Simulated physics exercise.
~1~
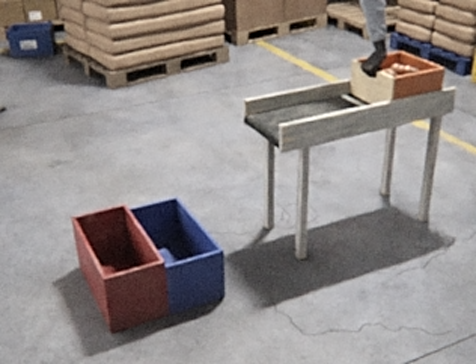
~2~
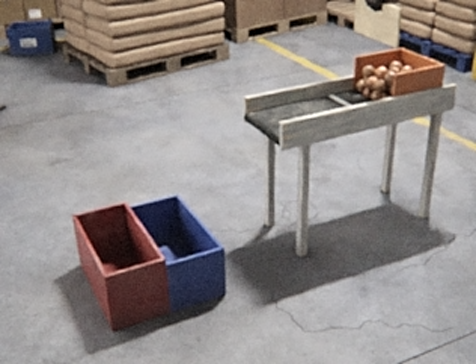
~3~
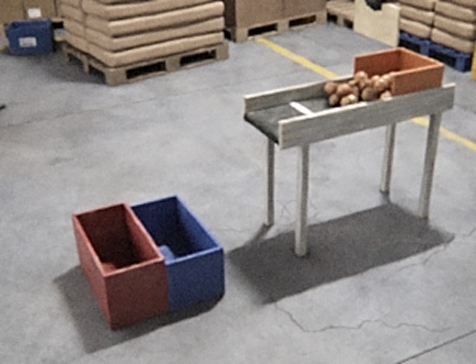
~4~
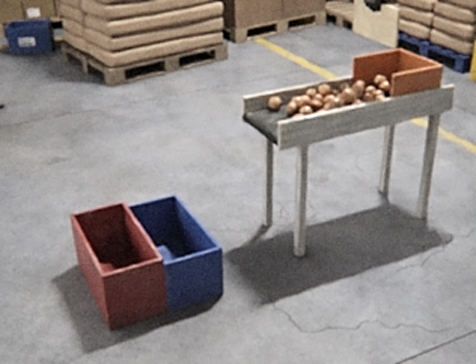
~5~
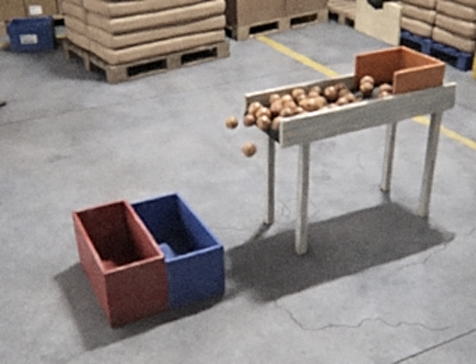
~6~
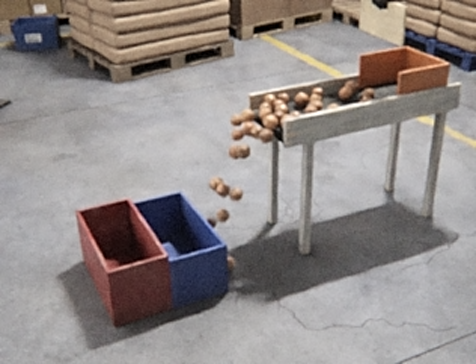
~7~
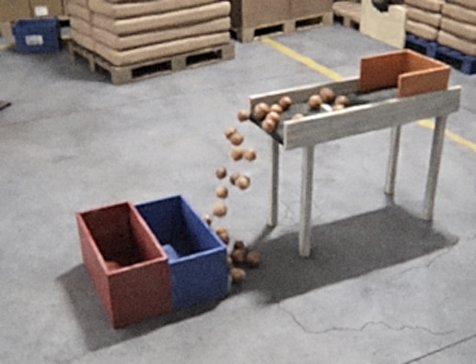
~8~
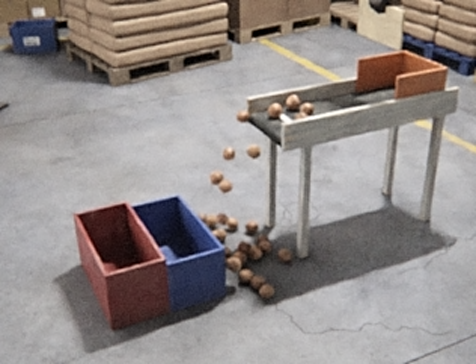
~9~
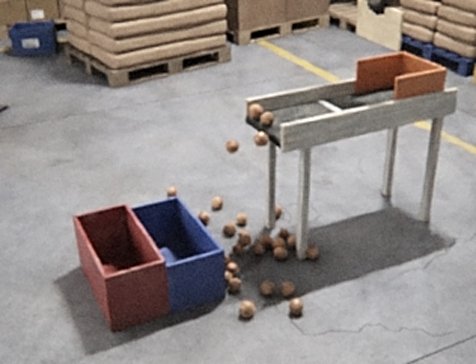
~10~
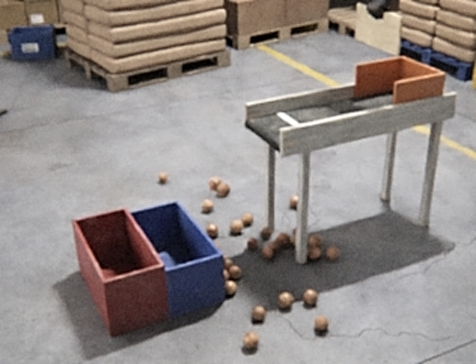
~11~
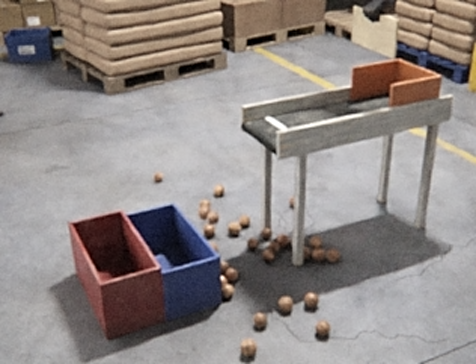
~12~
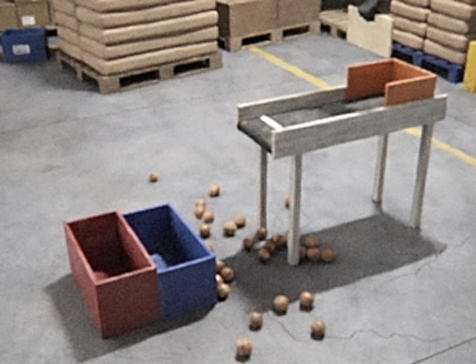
A narrow wooden-sided table with a dark belt stands at the right of a grey warehouse floor, seen from above by a slightly swaying camera, with stacked sacks on pallets behind. An orange pen holding round brown onions sits at its far right end, and a red tub and a blue box stand side by side at lower left. The pale gate lifts away, and the onions spread leftward along the belt. They tumble off the left end in a stream, landing short of the blue box. Several roll across the floor, and finally all lie scattered outside the boxes.
